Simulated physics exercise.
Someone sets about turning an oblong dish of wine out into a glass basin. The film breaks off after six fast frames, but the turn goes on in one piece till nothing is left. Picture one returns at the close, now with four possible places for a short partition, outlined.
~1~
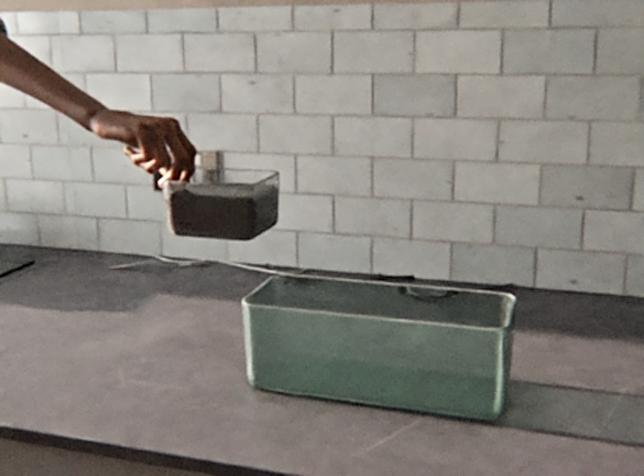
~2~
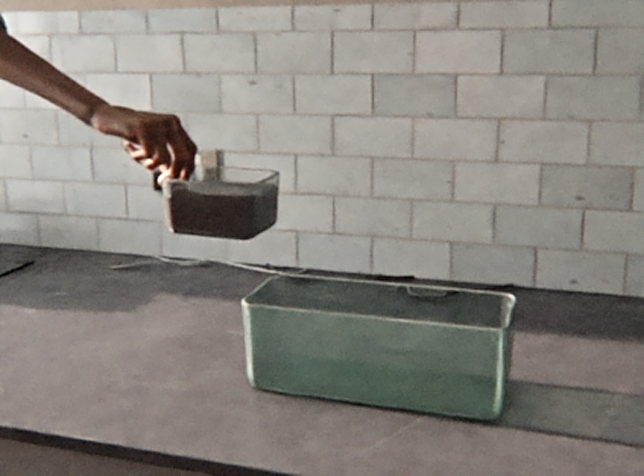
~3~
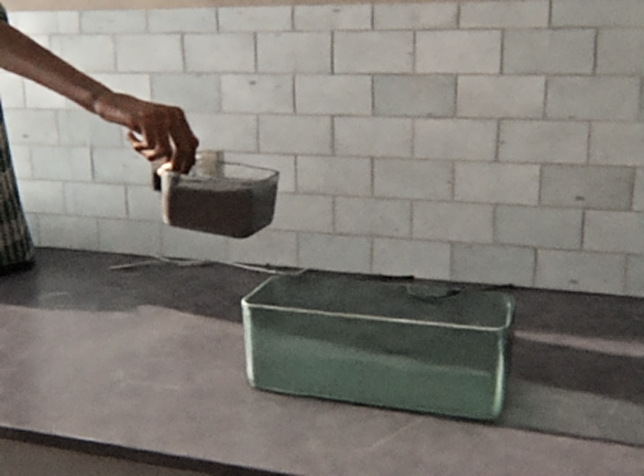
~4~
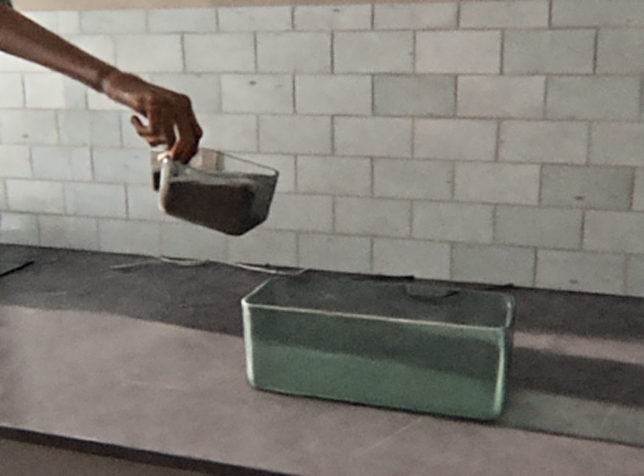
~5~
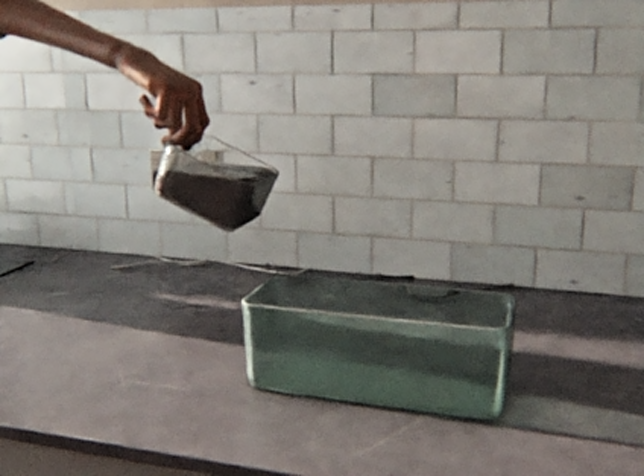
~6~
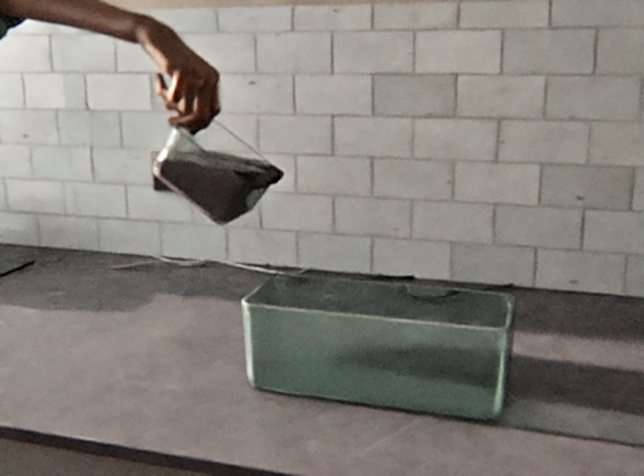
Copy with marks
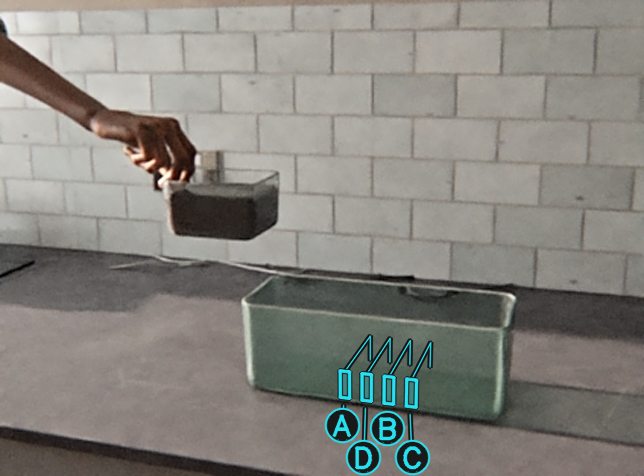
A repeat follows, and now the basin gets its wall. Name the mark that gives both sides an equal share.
A is best.
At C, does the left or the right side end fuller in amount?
More ends on the left.
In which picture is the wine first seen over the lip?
Picture 6.
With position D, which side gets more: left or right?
More ends on the left.
In cyan, A at (343, 405); B at (387, 411); C at (410, 414); D at (365, 408).
With A, about 45 % ends left of the wall and 52 % right of it; 3 % is lost outside.
With B, about 83 % ends left of the wall and 15 % right of it.
With C, about 81 % ends left of the wall and 16 % right of it; 3 % is lost outside.
With D, about 77 % ends left of the wall and 20 % right of it; 3 % is lost outside.
